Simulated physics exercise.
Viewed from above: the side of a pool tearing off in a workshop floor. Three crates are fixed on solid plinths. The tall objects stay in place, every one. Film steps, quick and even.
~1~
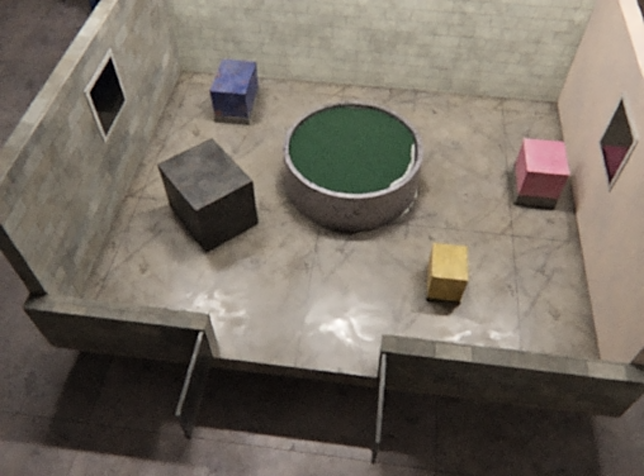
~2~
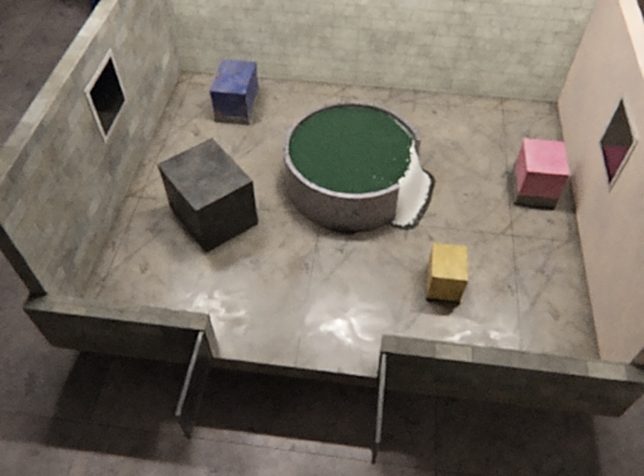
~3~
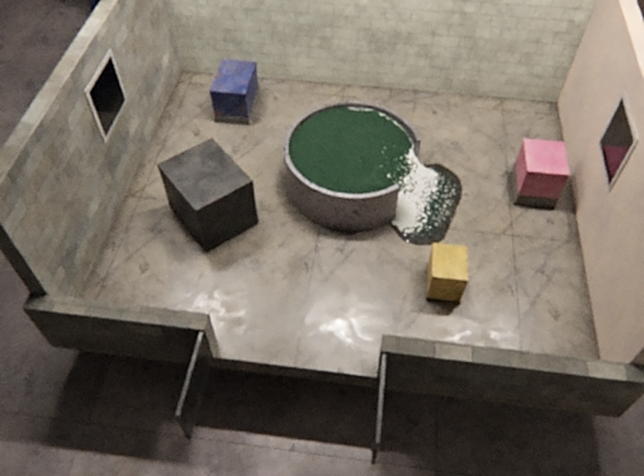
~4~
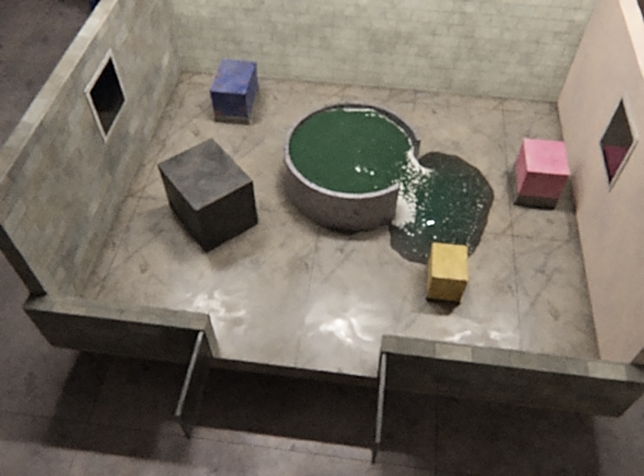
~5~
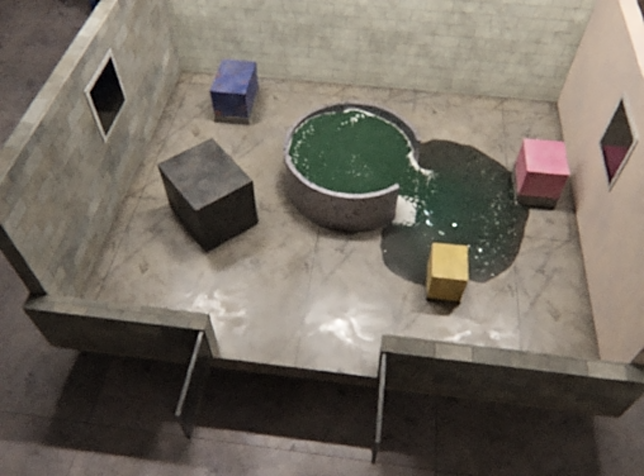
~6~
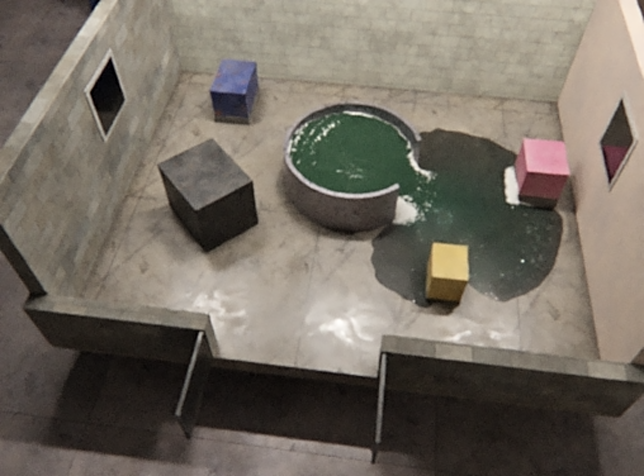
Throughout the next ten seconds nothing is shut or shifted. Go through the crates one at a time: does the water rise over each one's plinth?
As I see it, the yellow crate is caught. The pink crate is caught. The blue crate is missed.
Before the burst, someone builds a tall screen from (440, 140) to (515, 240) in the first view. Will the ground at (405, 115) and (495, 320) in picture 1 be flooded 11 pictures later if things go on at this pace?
In order, I'd call them inundated and inundated.
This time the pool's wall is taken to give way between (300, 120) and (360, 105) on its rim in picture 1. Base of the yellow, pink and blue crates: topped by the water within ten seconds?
Going crate by crate, the yellow one is caught, then the pink one stays out of reach, then the blue one is caught.
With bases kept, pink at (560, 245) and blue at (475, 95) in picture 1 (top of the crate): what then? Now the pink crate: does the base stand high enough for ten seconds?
Looking at it, the pink crate is flooded.
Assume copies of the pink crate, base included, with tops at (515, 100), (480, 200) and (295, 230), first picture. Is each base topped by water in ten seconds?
Crate one is touched by the flood; crate two is touched by the flood; crate three avoids the flood.
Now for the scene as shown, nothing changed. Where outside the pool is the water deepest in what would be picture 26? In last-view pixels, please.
I'd put it around (597, 374).
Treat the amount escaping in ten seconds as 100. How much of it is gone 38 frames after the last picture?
My estimate is roughly 35 percent.
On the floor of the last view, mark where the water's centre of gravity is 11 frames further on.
I'd say near (439, 209).
A moment on, water covers 25 % of the floor; the yellow crate water round its plinth, the pink crate water round its plinth, the blue crate not reached.
Next, water covers 35 % of the floor; the yellow crate water round its plinth, the pink crate water round its plinth, the blue crate not reached.
Then, water covers 45 % of the floor; the yellow crate water round its plinth, the pink crate water round its plinth, the blue crate not reached.
Later, water covers 85 % of the floor; the yellow crate water round its plinth, the pink crate water round its plinth, the blue crate water round its plinth.
In the end, water covers 100 % of the floor; the yellow crate was topped, the pink crate was topped, the blue crate stayed above the water.
